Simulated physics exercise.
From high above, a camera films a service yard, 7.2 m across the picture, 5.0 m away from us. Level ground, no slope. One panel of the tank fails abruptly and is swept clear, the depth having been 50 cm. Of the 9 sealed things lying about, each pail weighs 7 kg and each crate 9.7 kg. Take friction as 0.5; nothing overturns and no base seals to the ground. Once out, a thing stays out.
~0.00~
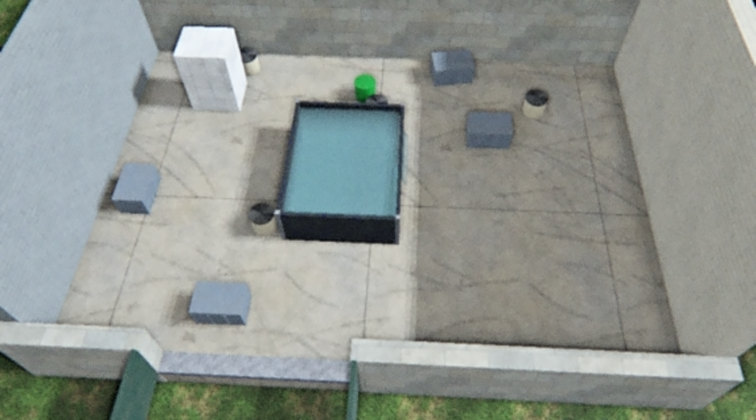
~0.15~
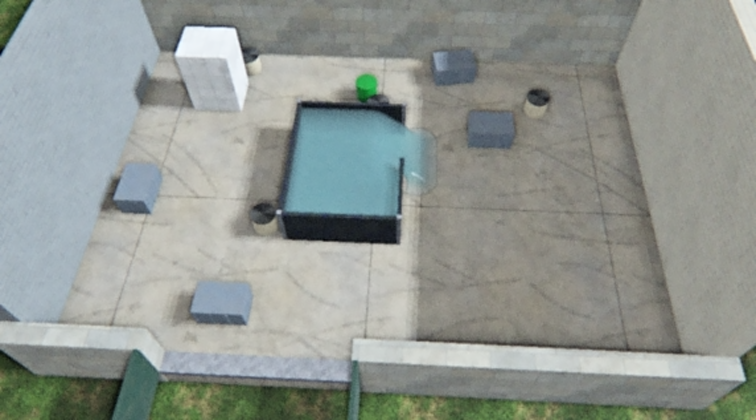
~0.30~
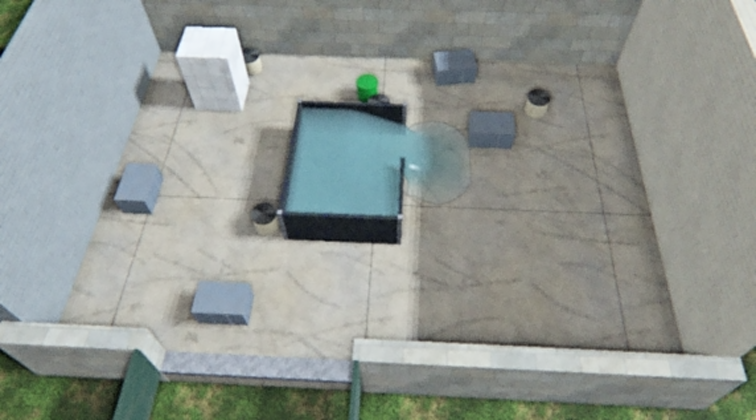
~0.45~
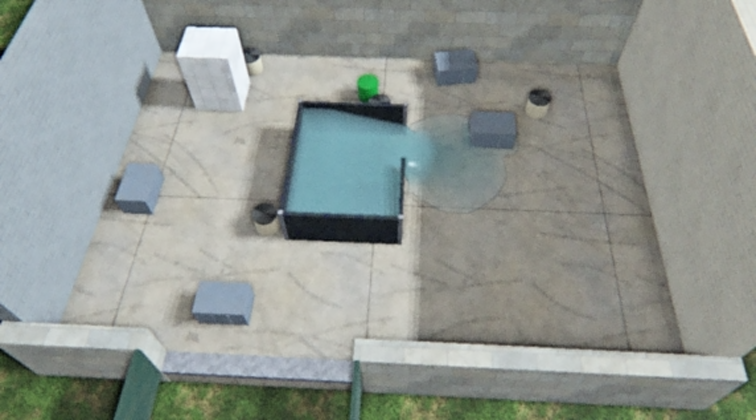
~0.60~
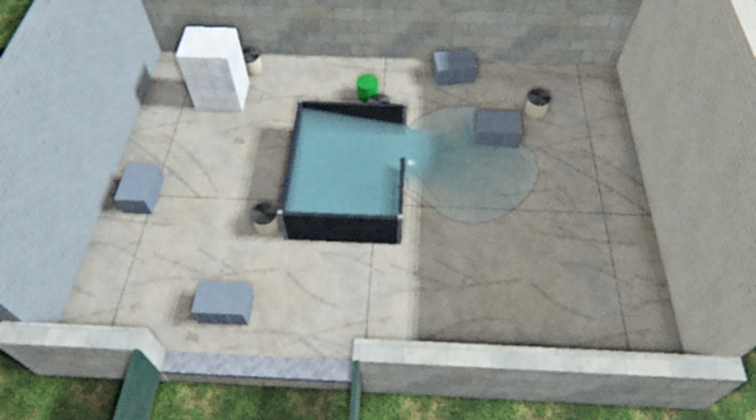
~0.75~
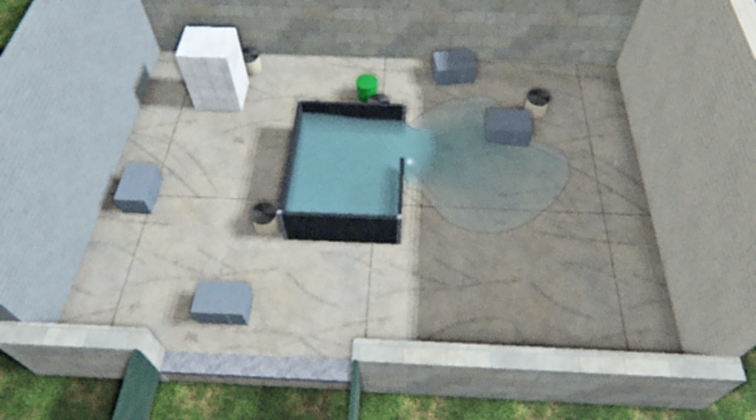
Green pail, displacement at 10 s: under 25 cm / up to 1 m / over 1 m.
I'm guessing it fails to move much.
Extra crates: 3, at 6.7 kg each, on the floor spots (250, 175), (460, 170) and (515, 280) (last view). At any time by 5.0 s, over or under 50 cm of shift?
Taking them in order: Not far enough, far enough and not far enough.
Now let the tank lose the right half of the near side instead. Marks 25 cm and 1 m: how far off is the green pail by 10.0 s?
Outcome for the green pail: It remains nearly still.
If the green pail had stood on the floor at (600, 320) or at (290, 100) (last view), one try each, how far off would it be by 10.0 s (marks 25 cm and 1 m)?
I'd say it lands far off on the first try and it does not really move on the second.
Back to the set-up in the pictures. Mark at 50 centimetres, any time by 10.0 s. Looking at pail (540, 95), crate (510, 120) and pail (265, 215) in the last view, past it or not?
Taking them in order: Exceeded, exceeded and fell shy.
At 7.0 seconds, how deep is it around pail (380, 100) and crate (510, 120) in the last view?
Roughly 4 and 7 cm.
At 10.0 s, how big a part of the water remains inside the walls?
Around 98 per cent of the water is still in there.
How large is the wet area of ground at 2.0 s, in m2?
I'd put it close to 14 m2.
After 2.0 s the green pail is near (367, 81), 0.0 m from its start, aground; 0 of 9 are out; 1 afloat.
After 4.5 s the green pail is near (367, 81), 0.0 m from its start, aground; 0 of 9 are out; 2 afloat.
After 7.0 s the green pail is near (364, 83), 0.0 m from its start, aground; 0 of 9 are out; 1 afloat.
After 10.0 s the green pail is near (364, 83), 0.0 m from its start, aground; 0 of 9 are out; 1 afloat.
